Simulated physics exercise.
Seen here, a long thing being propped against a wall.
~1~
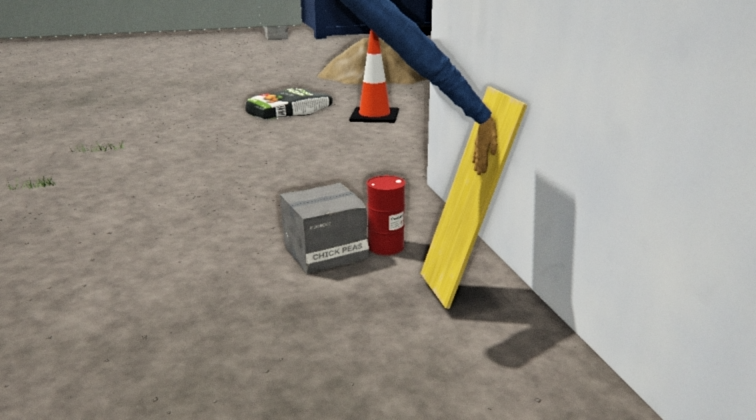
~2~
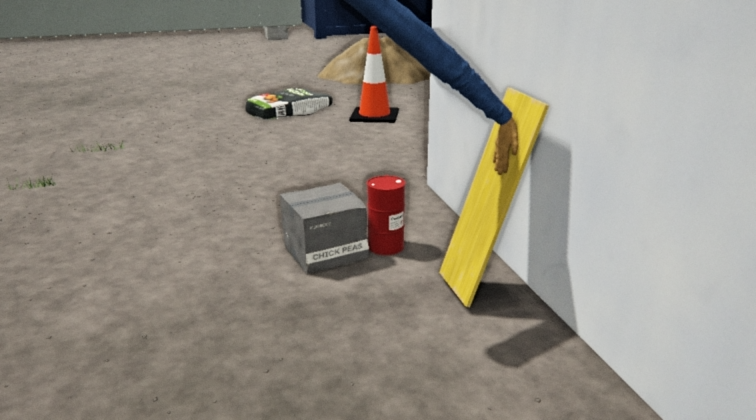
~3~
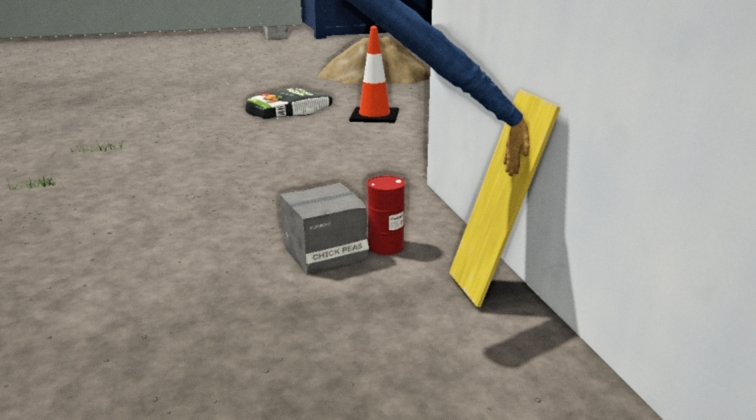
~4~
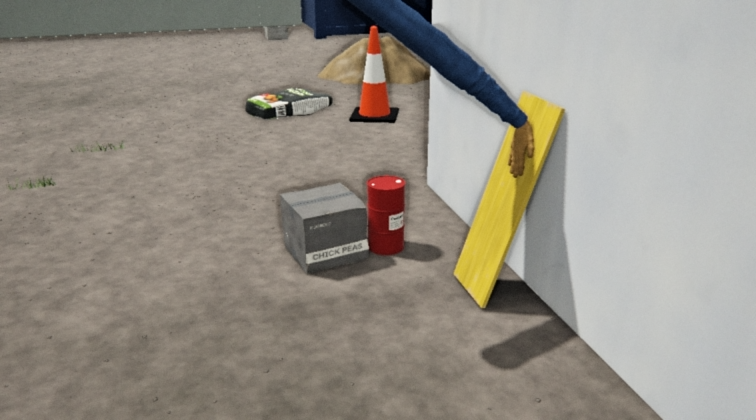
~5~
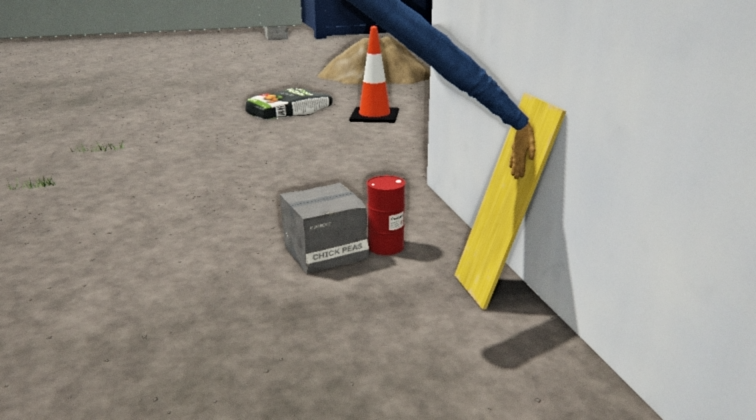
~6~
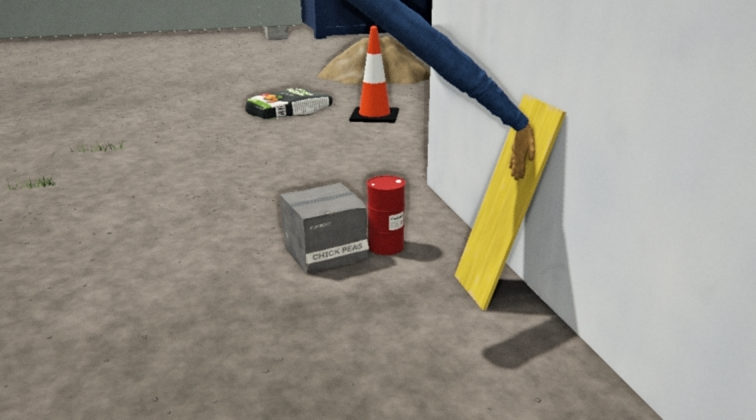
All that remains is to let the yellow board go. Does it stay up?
The board stays up.
Then, 0.20 s past the last view, nothing moves.
Then, 0.50 s past the last view, yellow board resting near (505, 203).
Finally, all 3 still in place. Final places as the last picture's camera would see them, yellow board near (505, 203). The board holds.
